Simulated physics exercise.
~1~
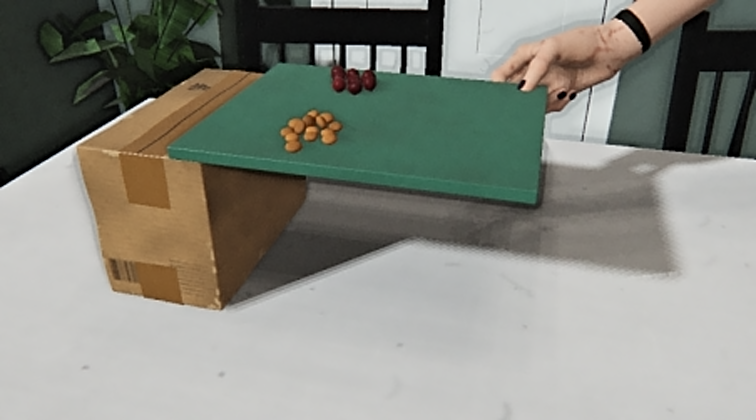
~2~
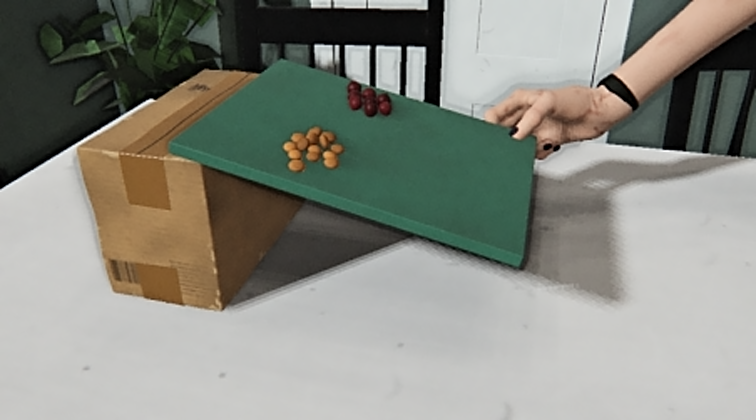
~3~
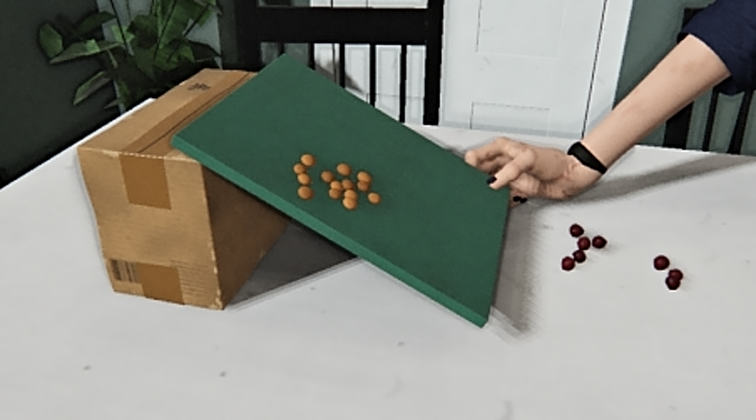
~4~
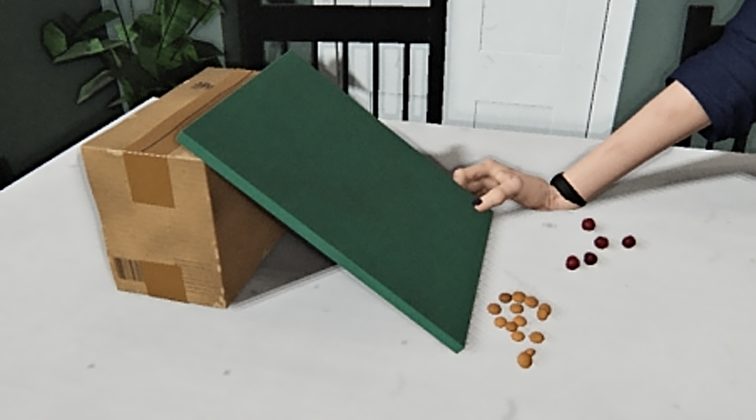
At the start, a hand on the right holds a green board level, its left end resting on a cardboard box on a white table, with small orange-brown pieces near the front and dark red ones toward the back. The hand lowers its end, and the board begins to slope while both groups stay on it. As it tilts further, the dark red pieces leave the board and scatter on the table to the right, while the orange-brown ones spread partway down. Finally, the orange-brown pieces lie near the foot of the steeply leaning board, and the red ones lie farther away.
